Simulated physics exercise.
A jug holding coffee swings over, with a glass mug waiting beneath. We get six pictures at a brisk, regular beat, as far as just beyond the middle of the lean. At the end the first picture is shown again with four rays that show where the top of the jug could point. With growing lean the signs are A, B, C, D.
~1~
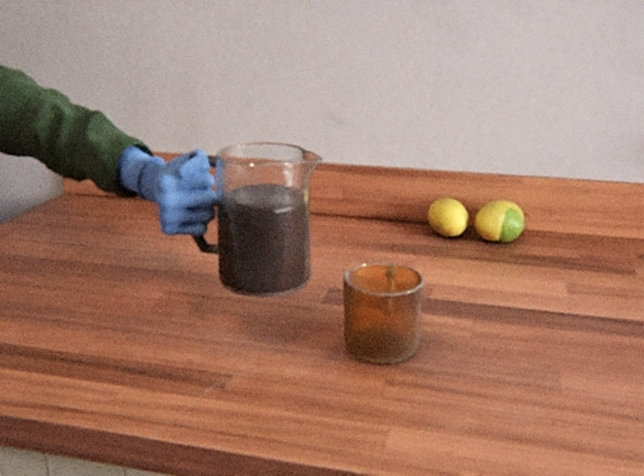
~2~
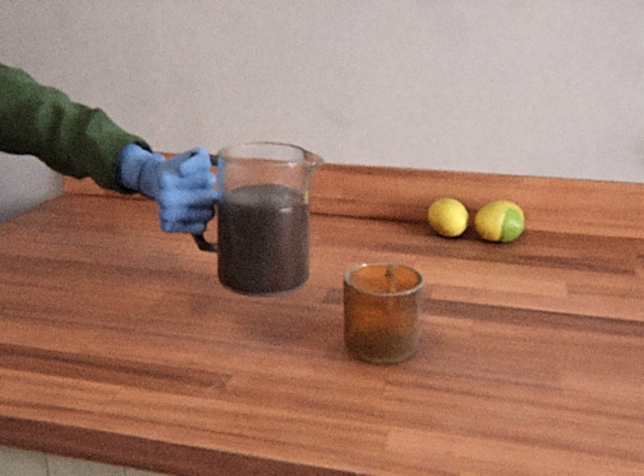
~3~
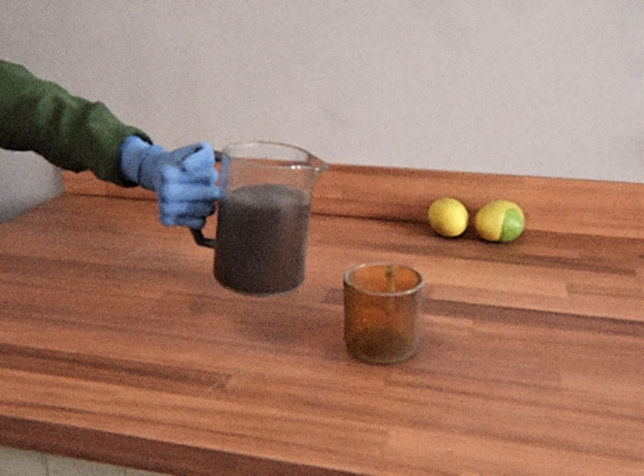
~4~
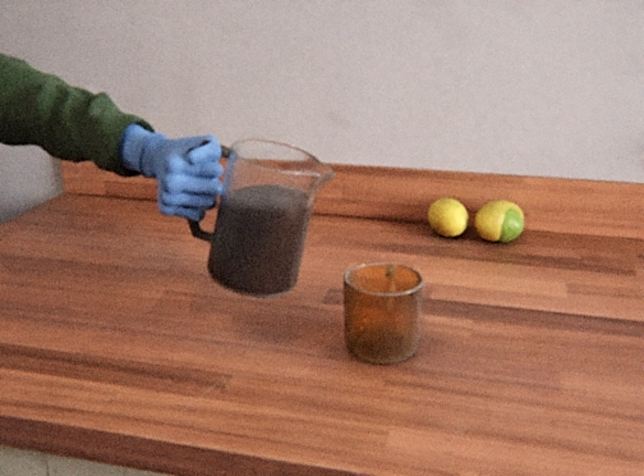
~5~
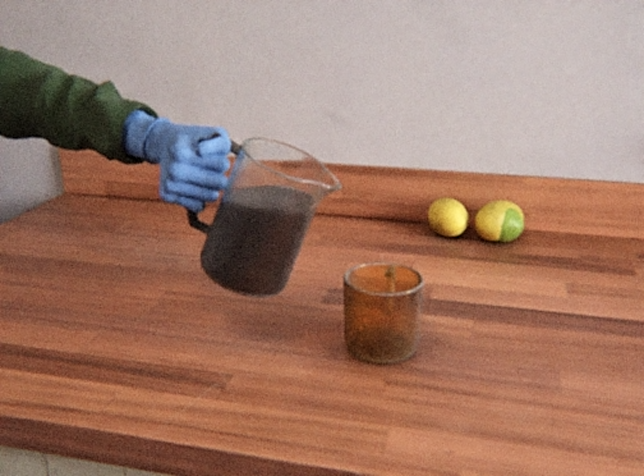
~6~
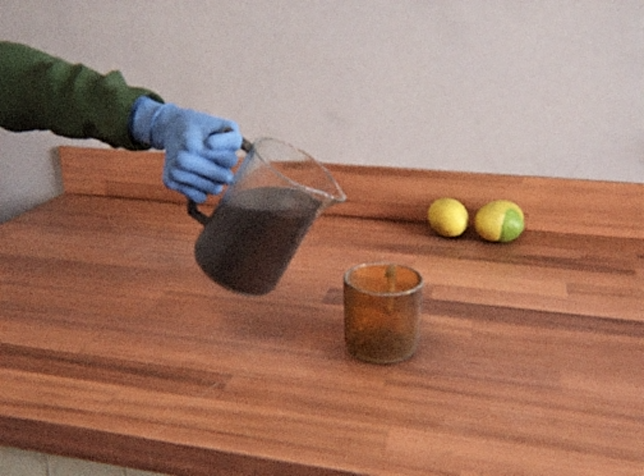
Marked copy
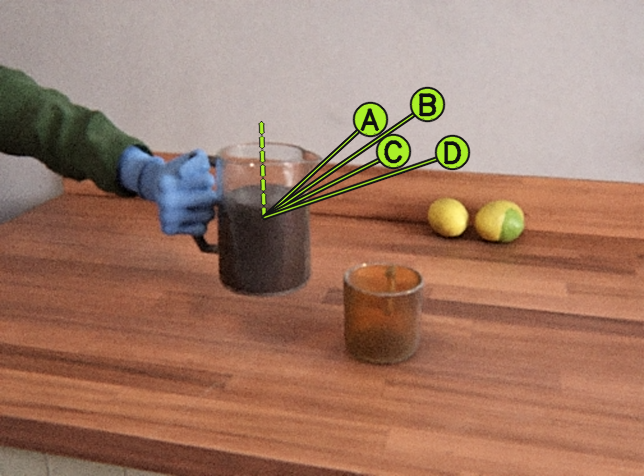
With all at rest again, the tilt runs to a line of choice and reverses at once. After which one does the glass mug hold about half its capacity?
D is best.
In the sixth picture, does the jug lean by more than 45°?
No.
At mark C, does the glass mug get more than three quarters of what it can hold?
No.
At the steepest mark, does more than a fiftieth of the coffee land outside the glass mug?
No, it does not.
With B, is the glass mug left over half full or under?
Under half.
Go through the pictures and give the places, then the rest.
The first frame shows upright, lip at (320, 160); rim of the glass mug round (384, 277); nothing has left yet.
The second frame shows upright, lip at (321, 161); nothing has left yet.
The third frame shows tipped about 6°, lip at (326, 167); nothing has left yet.
The fourth frame shows tipped about 13°, lip at (332, 175); nothing has left yet.
The fifth frame shows tipped about 21°, lip at (339, 187); nothing has left yet.
The sixth frame shows tipped about 30°, lip at (344, 199); nothing has left yet.
In lime, A at (358, 131); B at (413, 114); C at (378, 160); D at (436, 159).
Choosing A, the glass mug ends with about 5 % of what it can hold.
Choosing B, the glass mug ends with about 15 % of what it can hold.
Choosing C, the glass mug ends with about 30 % of what it can hold.
Choosing D, the glass mug ends with about 52 % of what it can hold.
